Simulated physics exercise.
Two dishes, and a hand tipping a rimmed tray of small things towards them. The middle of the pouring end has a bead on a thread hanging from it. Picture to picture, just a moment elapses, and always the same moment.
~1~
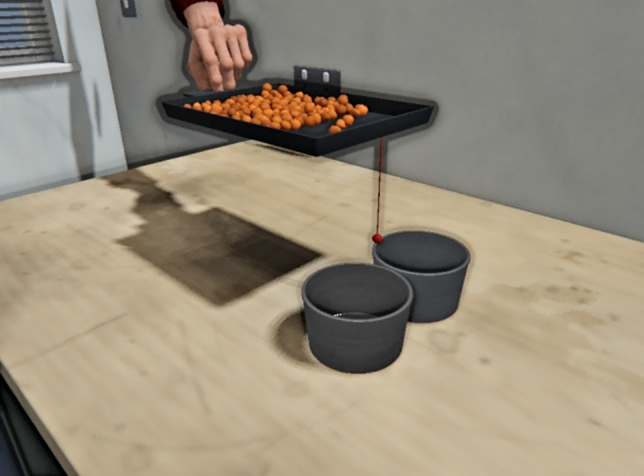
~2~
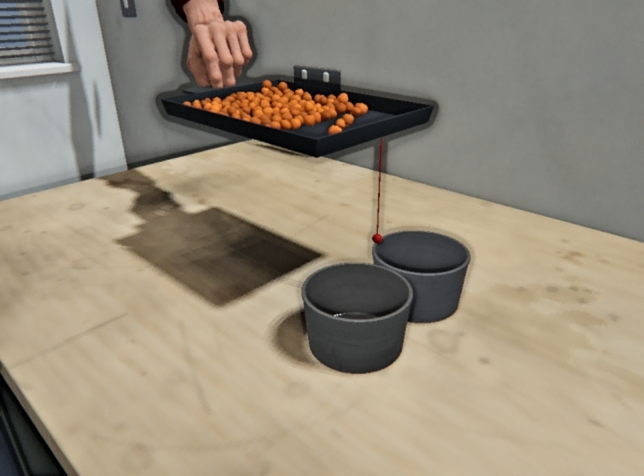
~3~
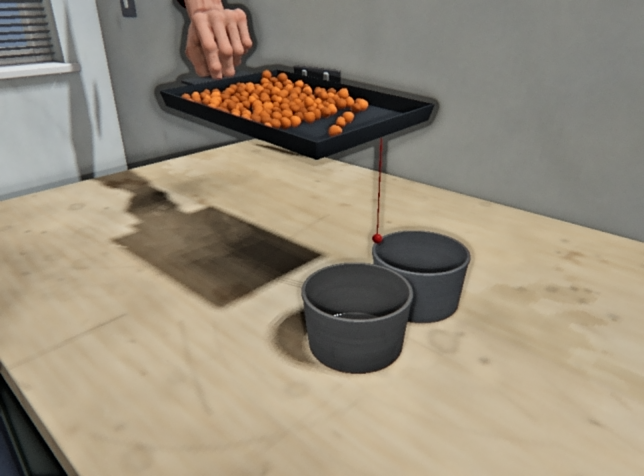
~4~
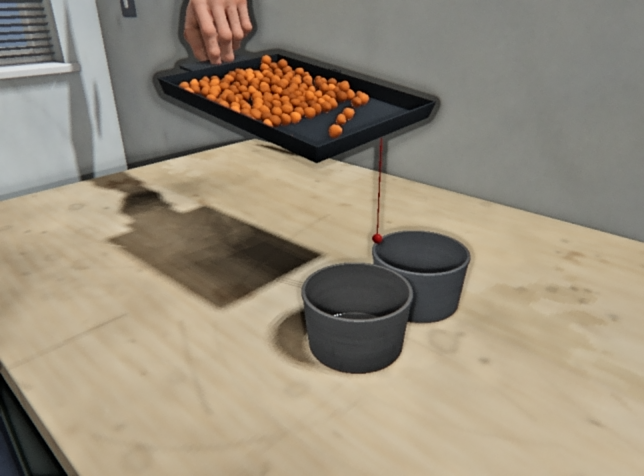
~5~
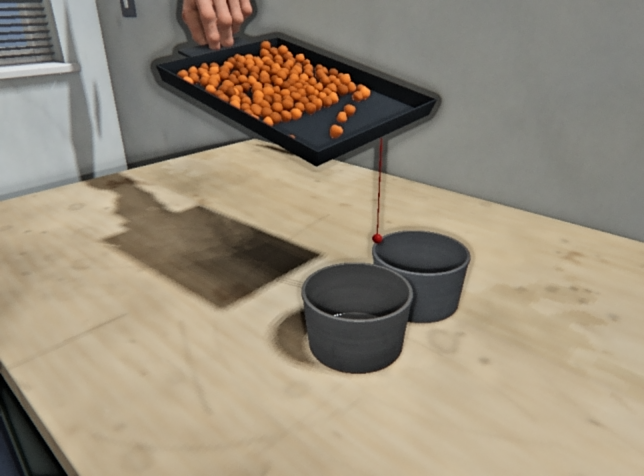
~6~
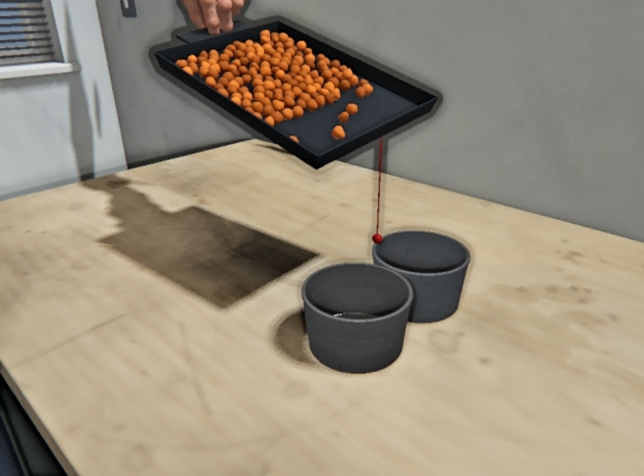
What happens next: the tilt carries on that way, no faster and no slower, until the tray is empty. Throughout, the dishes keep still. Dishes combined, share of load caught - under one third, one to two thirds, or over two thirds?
Over two thirds.
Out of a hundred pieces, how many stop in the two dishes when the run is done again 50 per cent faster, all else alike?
Something like 70 percent, give or take.
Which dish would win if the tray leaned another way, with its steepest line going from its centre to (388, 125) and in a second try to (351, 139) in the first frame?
So the first heading gives the rightward dish, the second gives the leftward dish.
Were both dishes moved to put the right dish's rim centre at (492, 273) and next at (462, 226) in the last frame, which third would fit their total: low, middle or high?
On the first try the answer is under a third, and on the second it is under a third.
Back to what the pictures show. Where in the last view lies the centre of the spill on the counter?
Roughly at (318, 378).
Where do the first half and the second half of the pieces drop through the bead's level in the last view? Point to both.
Half one: (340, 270), half two: (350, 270).
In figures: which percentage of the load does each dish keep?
80 % left, 0 % right.
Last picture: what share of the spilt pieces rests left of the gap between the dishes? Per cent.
Near 70 in a hundred.
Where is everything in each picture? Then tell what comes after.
The first frame shows corners of the pouring end at (316, 137) and (429, 106), level; middle of the load at (279, 110), coated peanuts; left dish at (399, 333); right dish at (459, 287); bead on its thread at (377, 239).
The second frame shows corners of the pouring end at (317, 137) and (429, 106), level; middle of the load at (279, 108).
The third frame shows corners of the pouring end at (317, 140) and (430, 104), tipped barely, lowest at the left corner; middle of the load at (279, 102).
The fourth frame shows corners of the pouring end at (317, 144) and (431, 101), tipped a little, lowest at the left corner; middle of the load at (279, 93).
The fifth frame shows corners of the pouring end at (318, 148) and (432, 99), tipped a little, lowest at the left corner; middle of the load at (279, 83).
The sixth frame shows corners of the pouring end at (318, 153) and (433, 97), tipped clearly, lowest at the left corner; middle of the load at (280, 75), a small part on the move; left dish at (399, 333); right dish at (459, 287).
Soon after the last picture, tray tipped steeply; nearly all on the tray; a stray few in the left dish; a small part in the air.
A little later, tray tipped past a quarter turn; a small part on the tray; about two thirds in the left dish; a small part in the right dish; a small part outside both; a small part in the air.
Later still, tray tipped past a quarter turn; most in the left dish; a stray few in the right dish; a small part outside both.
At rest, tray tipped past a quarter turn; most in the left dish; a stray few in the right dish; a small part outside both.
